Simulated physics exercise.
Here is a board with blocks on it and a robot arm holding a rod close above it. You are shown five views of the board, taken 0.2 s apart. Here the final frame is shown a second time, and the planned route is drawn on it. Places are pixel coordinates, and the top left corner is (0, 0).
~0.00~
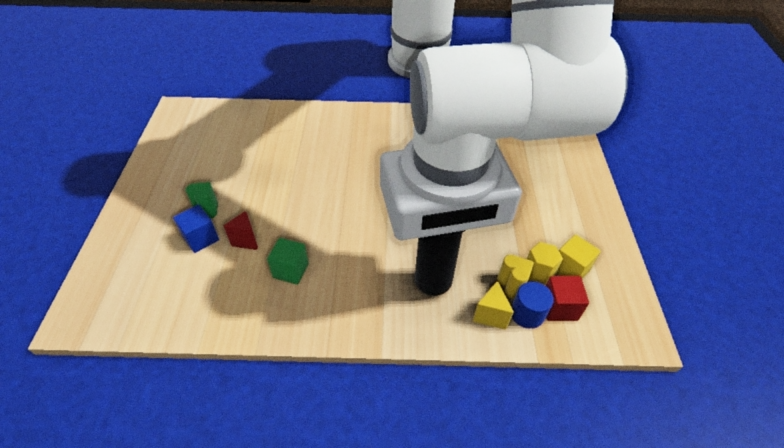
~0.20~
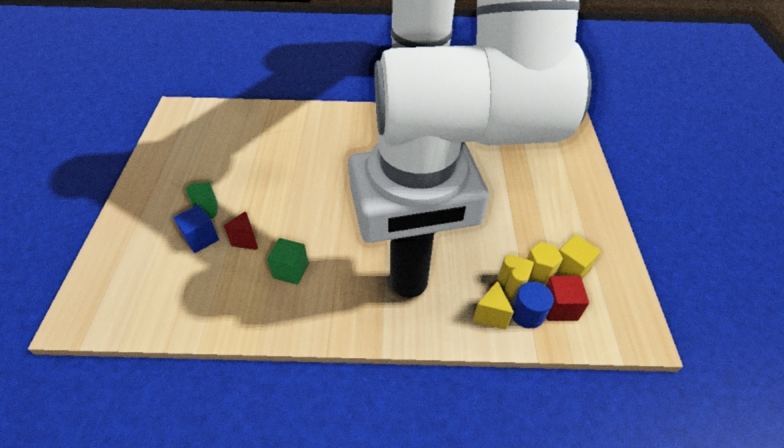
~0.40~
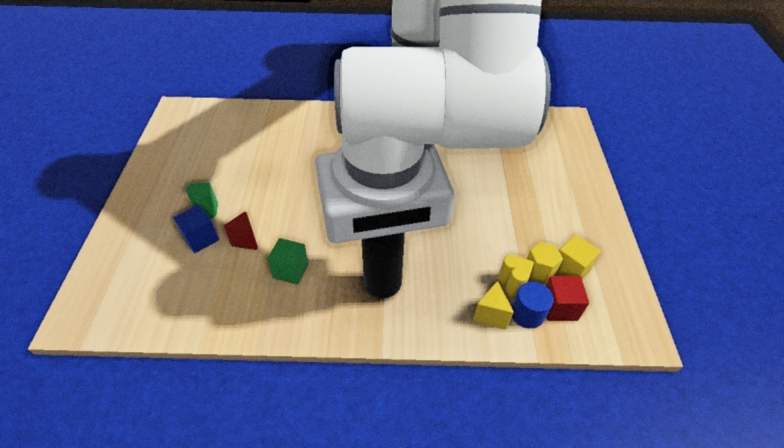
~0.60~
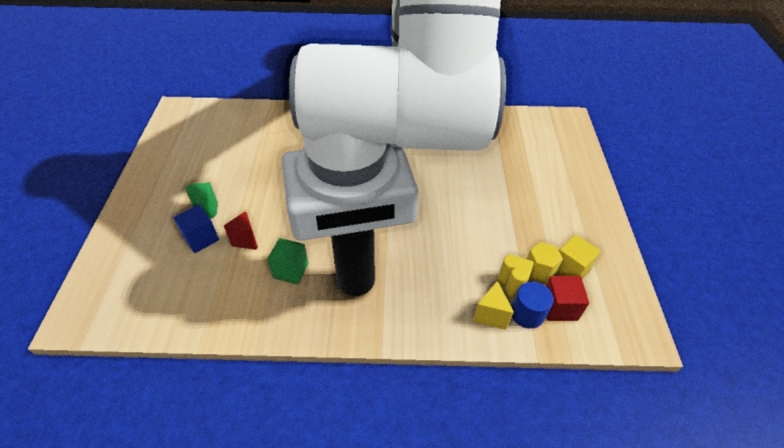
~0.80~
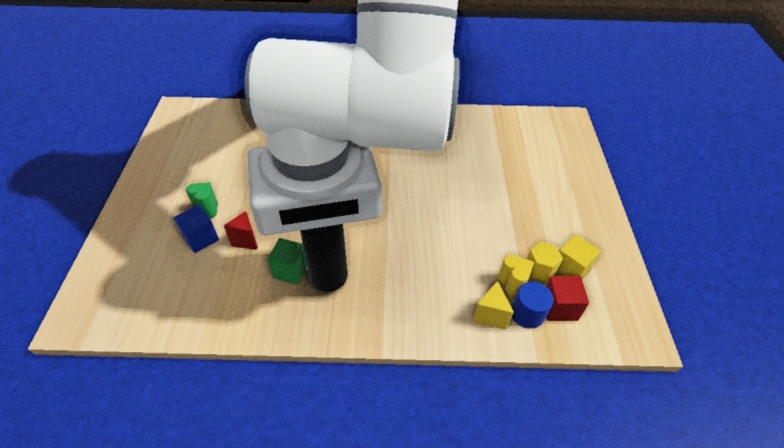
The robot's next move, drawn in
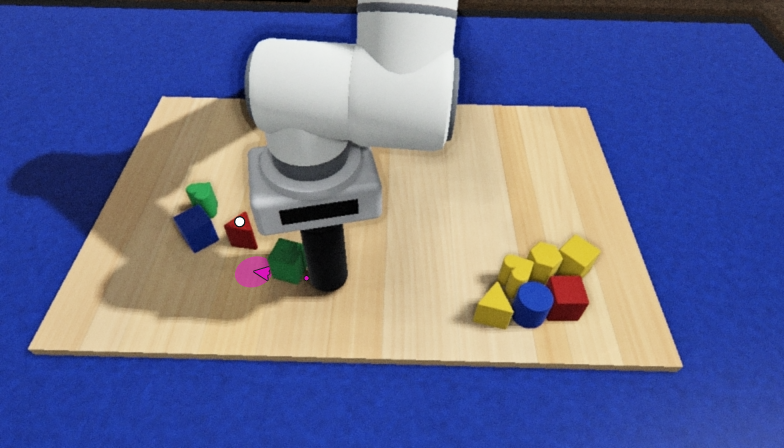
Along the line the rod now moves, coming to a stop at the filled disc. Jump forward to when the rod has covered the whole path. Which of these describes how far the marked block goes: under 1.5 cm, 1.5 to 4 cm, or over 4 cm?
It goes 1.5 to 4 cm.
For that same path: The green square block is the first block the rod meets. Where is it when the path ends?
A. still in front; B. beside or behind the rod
(A)
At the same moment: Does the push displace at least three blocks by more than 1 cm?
The answer is no.
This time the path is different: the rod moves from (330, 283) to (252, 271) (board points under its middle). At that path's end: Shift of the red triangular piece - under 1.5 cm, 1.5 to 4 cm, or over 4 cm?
Moves 1.5 to 4 cm.
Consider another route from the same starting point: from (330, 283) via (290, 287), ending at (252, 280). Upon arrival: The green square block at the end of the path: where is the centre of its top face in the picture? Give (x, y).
Put as a pixel place, it's (253, 234).
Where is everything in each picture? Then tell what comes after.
The first frame shows rod's lower end at (433, 281); blue square block at (192, 218); red triangular piece at (240, 222); green square block at (286, 251).
The second frame shows rod at (409, 283); blocks still.
The third frame shows rod at (383, 283); blocks still.
The fourth frame shows rod at (356, 281); blocks still.
The fifth frame shows rod at (329, 277); blue square block at (192, 218); red triangular piece at (240, 222); green square block at (286, 251).
Drawn move, from (330, 283) over (305, 278) and (280, 274) to (254, 272); the dot is on the red triangular piece.
On the path given first. Halfway along, rod at (291, 270); green square block at (260, 242), turned 20° clockwise.
At the end, rod at (252, 266); blue square block still; red triangular piece at (224, 210), turned 15° clockwise; green square block at (227, 231), turned 50° clockwise.
